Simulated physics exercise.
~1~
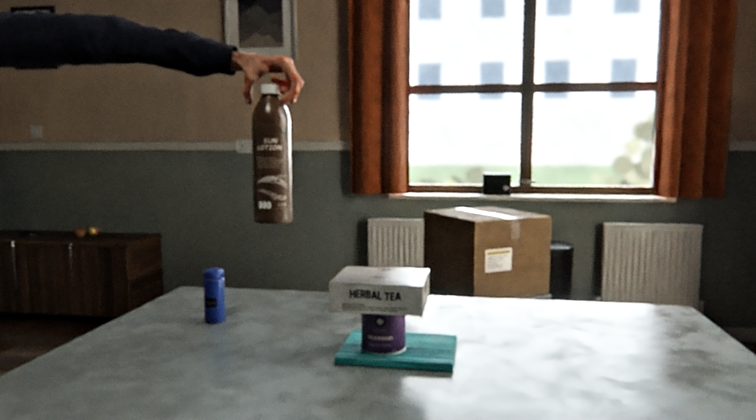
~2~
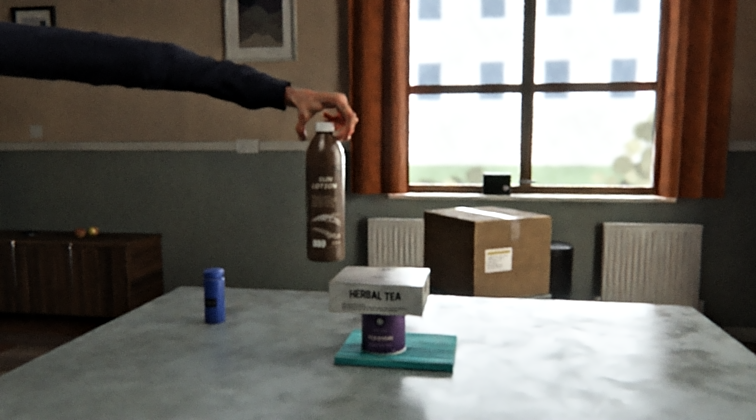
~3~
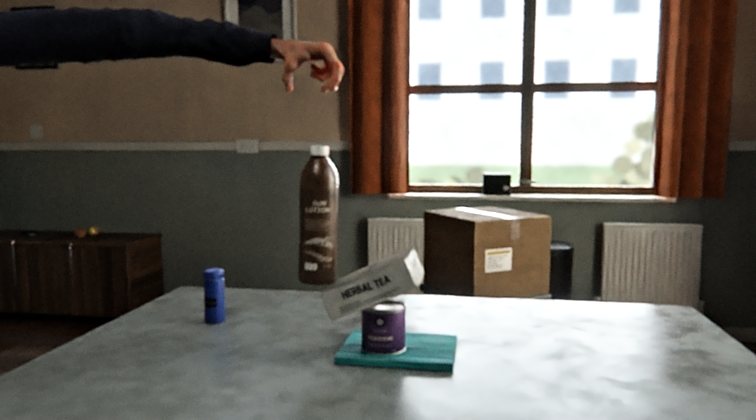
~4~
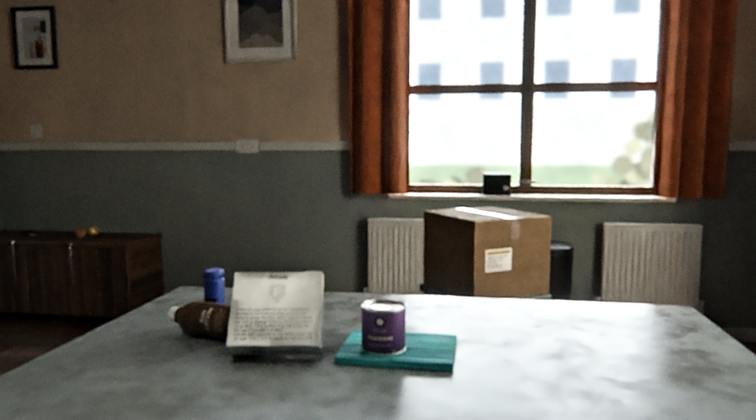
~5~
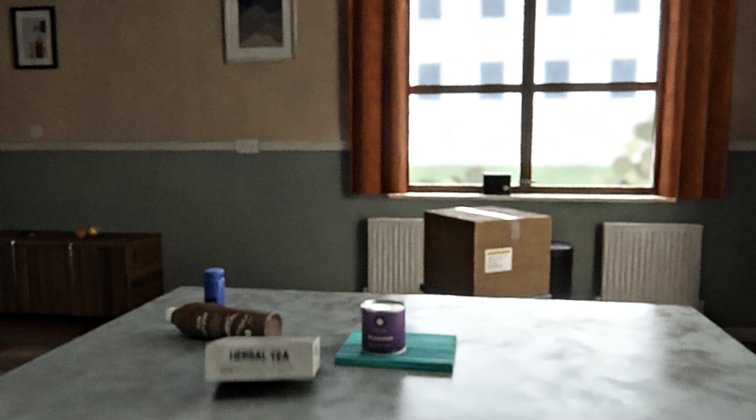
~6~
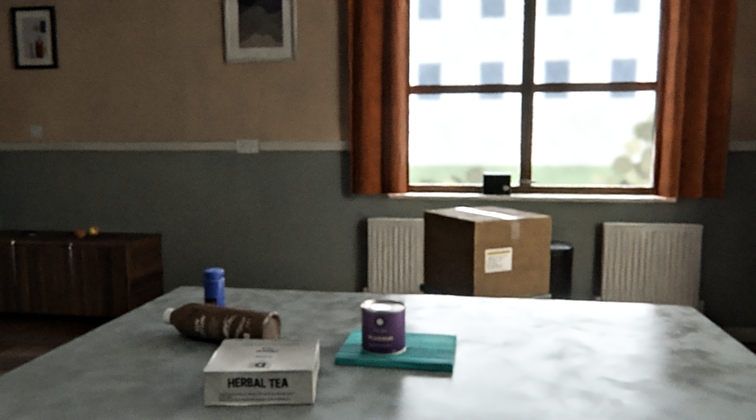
At first, a hand reaches in from the left holding a brown bottle upright above a table, where a white herbal tea box sits on a purple tin on a turquoise board, with a blue container to the left. The hand carries the bottle right and down toward the box's left side. It then lets go and draws back as the box tips steeply down to the left. Bottle and box tumble off to the left, and the box turns over before settling flat. Finally, both lie on the table, while the tin, board and blue container remain in place.
